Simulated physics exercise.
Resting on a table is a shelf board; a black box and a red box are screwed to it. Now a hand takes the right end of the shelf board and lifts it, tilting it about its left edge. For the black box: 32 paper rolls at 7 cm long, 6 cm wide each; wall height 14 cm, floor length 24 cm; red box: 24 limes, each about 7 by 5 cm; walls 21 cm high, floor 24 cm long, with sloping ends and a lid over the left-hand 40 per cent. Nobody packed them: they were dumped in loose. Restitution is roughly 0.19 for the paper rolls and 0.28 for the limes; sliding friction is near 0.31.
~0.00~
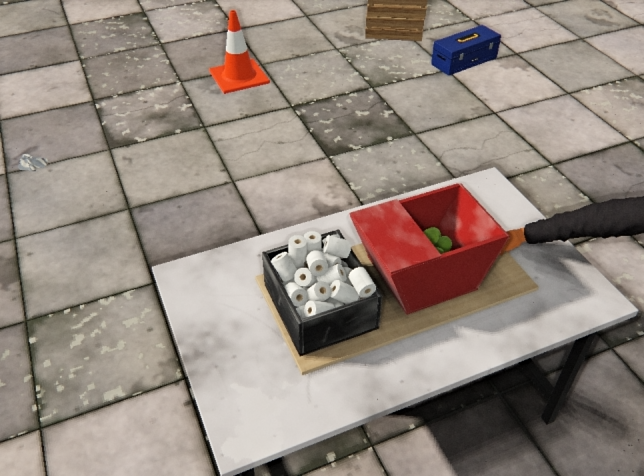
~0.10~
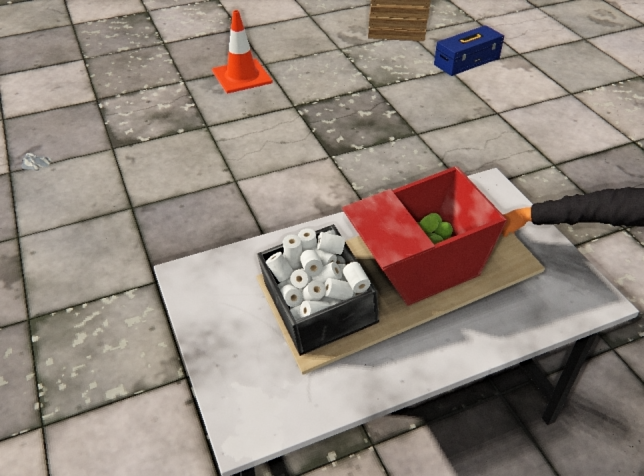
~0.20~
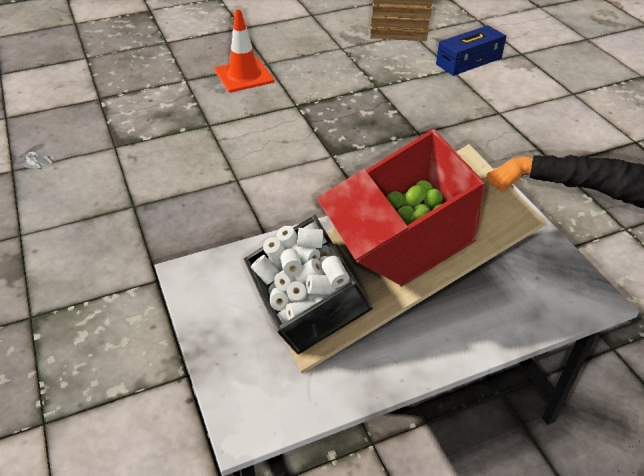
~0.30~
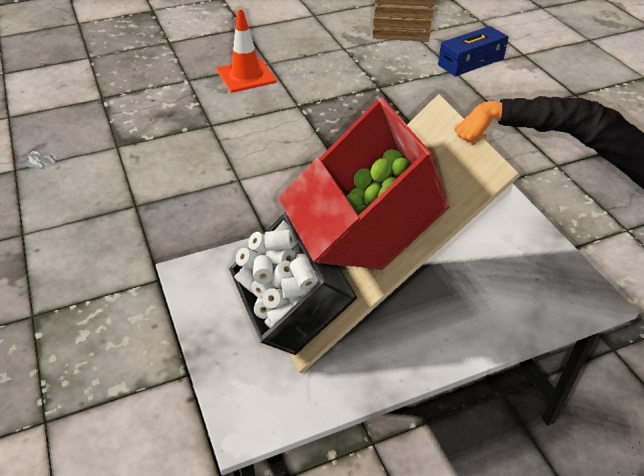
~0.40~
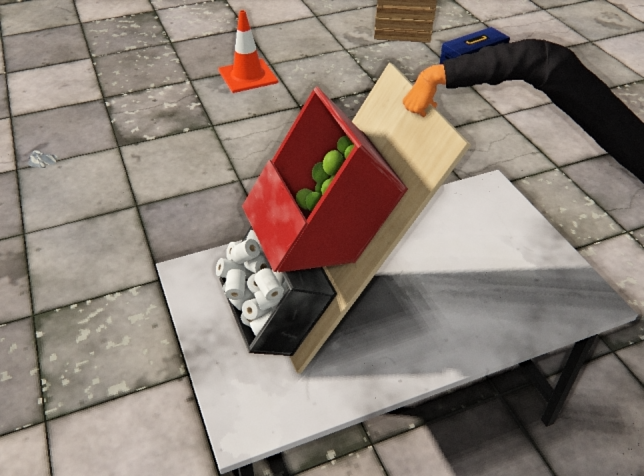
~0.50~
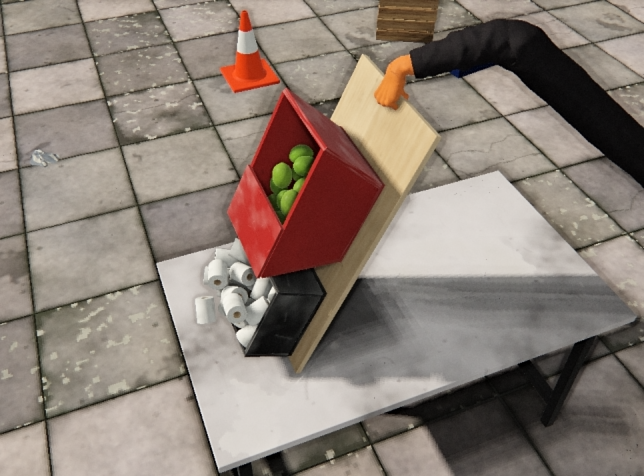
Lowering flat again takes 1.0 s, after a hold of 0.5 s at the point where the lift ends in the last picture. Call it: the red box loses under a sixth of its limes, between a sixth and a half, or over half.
The red box loses under a sixth of its limes.
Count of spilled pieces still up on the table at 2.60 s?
Around 5 of them.
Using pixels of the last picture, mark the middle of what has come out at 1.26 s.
Roughly at (165, 455).
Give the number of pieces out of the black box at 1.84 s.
For the black box, some 12.
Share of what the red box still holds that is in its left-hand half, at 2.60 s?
Near 80 per cent.
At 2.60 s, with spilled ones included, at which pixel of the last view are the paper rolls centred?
Near (293, 303).
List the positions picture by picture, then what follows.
In the first picture (places track the rim corner closest to us here; the camera moves round a little), red box (394, 272); black box (302, 321); tipped 0°; all still inside.
Red box (386, 266); black box (296, 322); tipped 7°, in the second picture.
Red box (360, 257); black box (280, 327); tipped 23°, in the third picture.
Red box (318, 257); black box (262, 338); tipped 41°, in the fourth picture.
Red box (278, 267); black box (250, 348); tipped 57°, in the fifth picture.
Red box (261, 273); black box (245, 352); tipped 64°; all still inside, in the sixth picture.
After 0.84 s, tilt 64°; the black box is down by 10 of 32 and the red box has all 24.
After 1.26 s, tilt 53°; the black box is down by 12 of 32 and the red box has all 24.
After 1.84 s, tilt 4°; the black box is down by 12 of 32 and the red box has all 24.
Final count (at 2.60 s), the black box is down by 12 of 32 and the red box has all 24. Asked share, 0 of 24, 0 per cent.
